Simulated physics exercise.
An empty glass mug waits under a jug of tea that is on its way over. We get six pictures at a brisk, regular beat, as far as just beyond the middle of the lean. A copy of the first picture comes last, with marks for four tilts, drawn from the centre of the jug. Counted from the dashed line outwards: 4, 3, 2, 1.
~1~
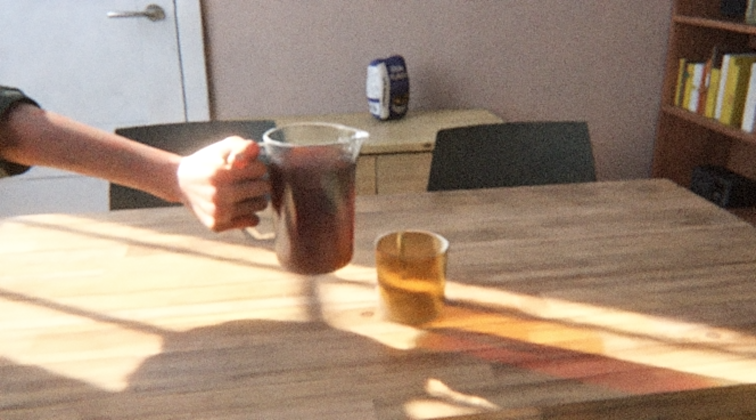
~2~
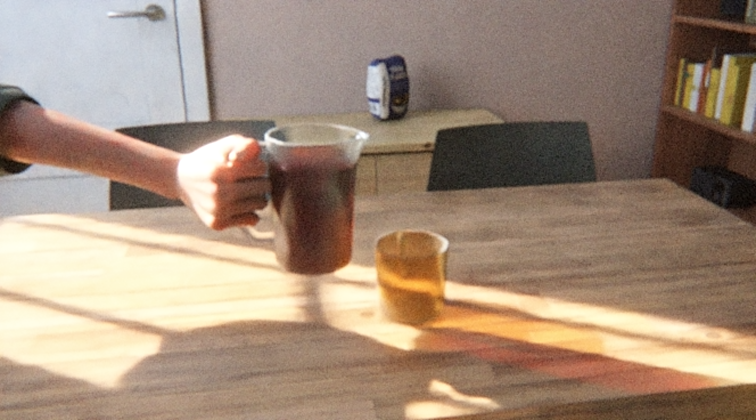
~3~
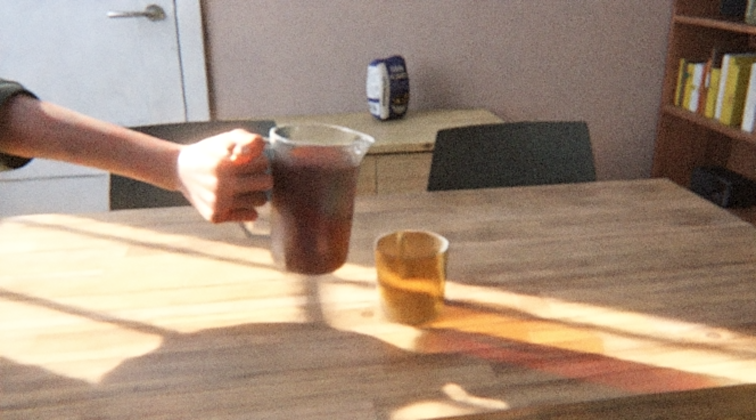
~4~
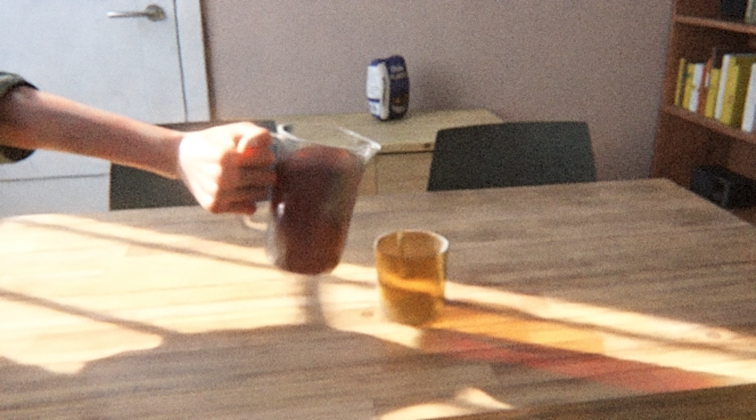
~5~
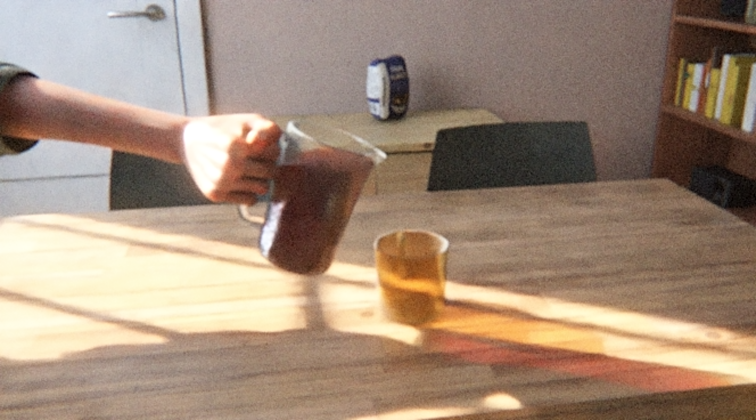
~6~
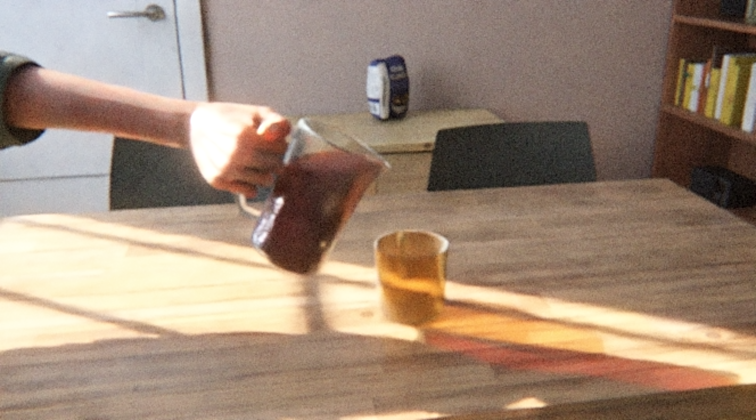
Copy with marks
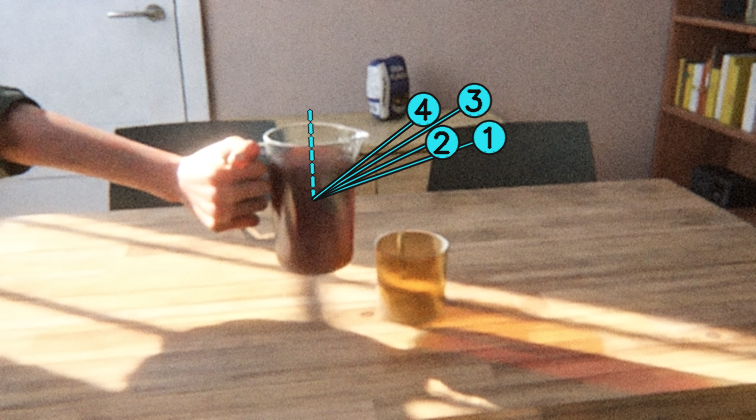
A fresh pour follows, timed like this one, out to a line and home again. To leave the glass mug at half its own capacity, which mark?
I would pick tilt 3.
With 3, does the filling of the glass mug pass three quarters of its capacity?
No, less.
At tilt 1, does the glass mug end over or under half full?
Over.
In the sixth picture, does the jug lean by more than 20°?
Yes.
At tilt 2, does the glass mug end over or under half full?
Over half.
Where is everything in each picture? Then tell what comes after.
Upright, lip at (366, 135); rim of the glass mug round (412, 243); nothing has left yet.
Upright, lip at (368, 136); nothing has left yet.
Tipped about 6°, lip at (372, 140); nothing has left yet.
Tipped about 12°, lip at (378, 146); nothing has left yet.
Tipped about 20°, lip at (385, 155); nothing has left yet.
Tipped about 28°, lip at (390, 166); nothing has left yet.
On the marked copy, 1 at (473, 142); 2 at (425, 145); 3 at (459, 109); 4 at (411, 122).
If 1 is chosen, the glass mug ends with about 76 % of what it can hold; 7 % of the tea is spilt.
If 2 is chosen, the glass mug ends with about 66 % of what it can hold.
If 3 is chosen, the glass mug ends with about 51 % of what it can hold.
If 4 is chosen, the glass mug ends with about 38 % of what it can hold.
